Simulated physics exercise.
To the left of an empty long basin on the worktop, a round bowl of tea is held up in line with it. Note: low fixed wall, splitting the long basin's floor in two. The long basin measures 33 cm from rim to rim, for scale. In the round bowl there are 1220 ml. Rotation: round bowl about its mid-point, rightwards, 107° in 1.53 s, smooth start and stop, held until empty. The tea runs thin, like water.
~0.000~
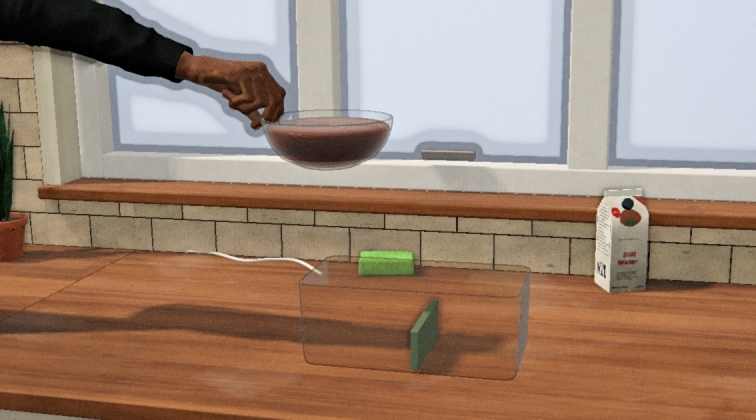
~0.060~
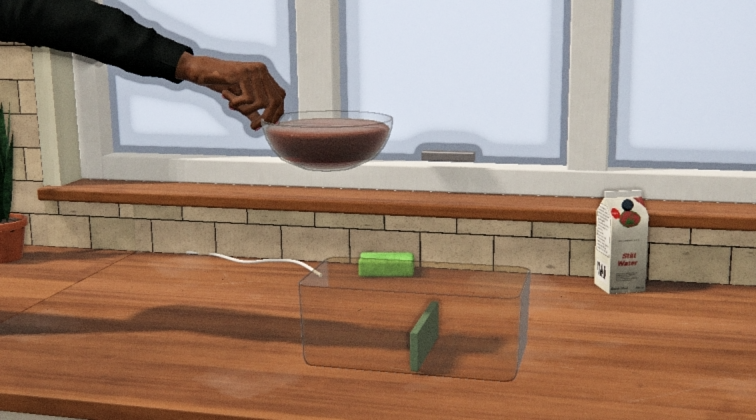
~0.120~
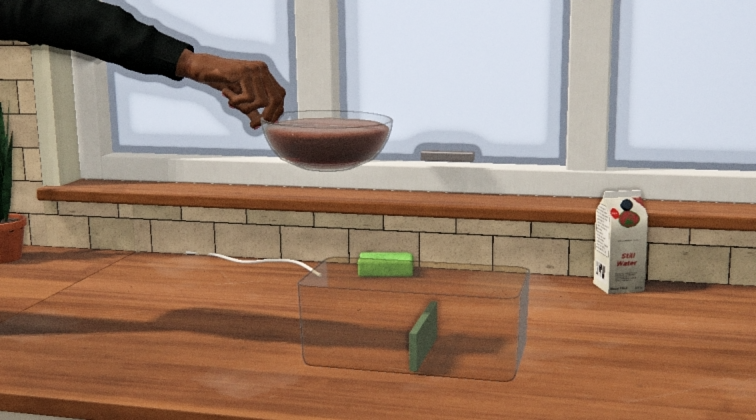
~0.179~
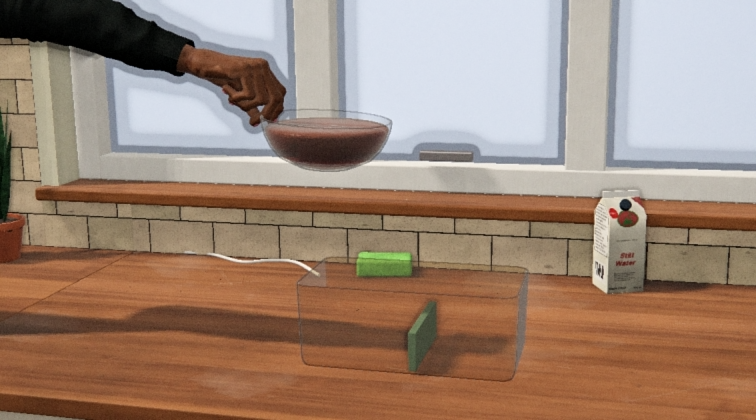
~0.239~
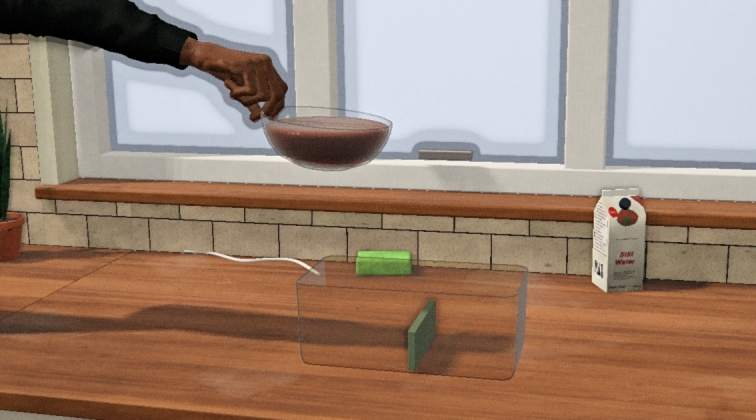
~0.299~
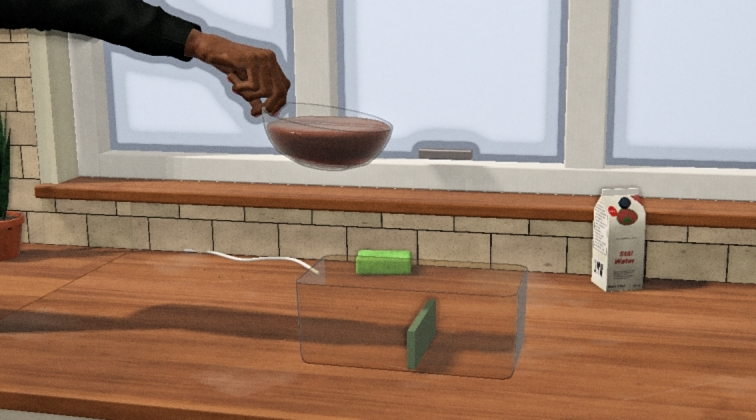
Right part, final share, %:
76 %.
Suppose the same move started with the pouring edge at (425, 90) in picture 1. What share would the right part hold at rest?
80 %.
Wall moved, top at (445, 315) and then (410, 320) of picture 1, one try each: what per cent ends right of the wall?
60 in a hundred, followed by 80 in a hundred.
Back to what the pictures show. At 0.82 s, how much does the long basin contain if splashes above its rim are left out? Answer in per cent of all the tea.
Roughly 26 percent.
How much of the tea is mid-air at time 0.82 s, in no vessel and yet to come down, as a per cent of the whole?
Near 40 per cent of it all.
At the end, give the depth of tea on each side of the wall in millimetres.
Final reading - left some 10 mm, right some 42 mm.
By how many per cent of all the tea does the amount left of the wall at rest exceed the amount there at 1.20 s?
5 %.
By 0.82 s the tilt is 59° and 35 per cent is still to pour, 2 is left of the wall and 23 right of it.
By 1.20 s the tilt is 95° and 1 per cent is still to pour, 18 is left of the wall and 76 right of it.
By 1.60 s the tilt is 107° and 0 per cent is still to pour, 23 is left of the wall and 76 right of it.
By 2.03 s the tilt is 107° and 0 per cent is still to pour, 23 is left of the wall and 76 right of it.
At rest 23 per cent lies left of the wall, 76 right of it and 1 outside.
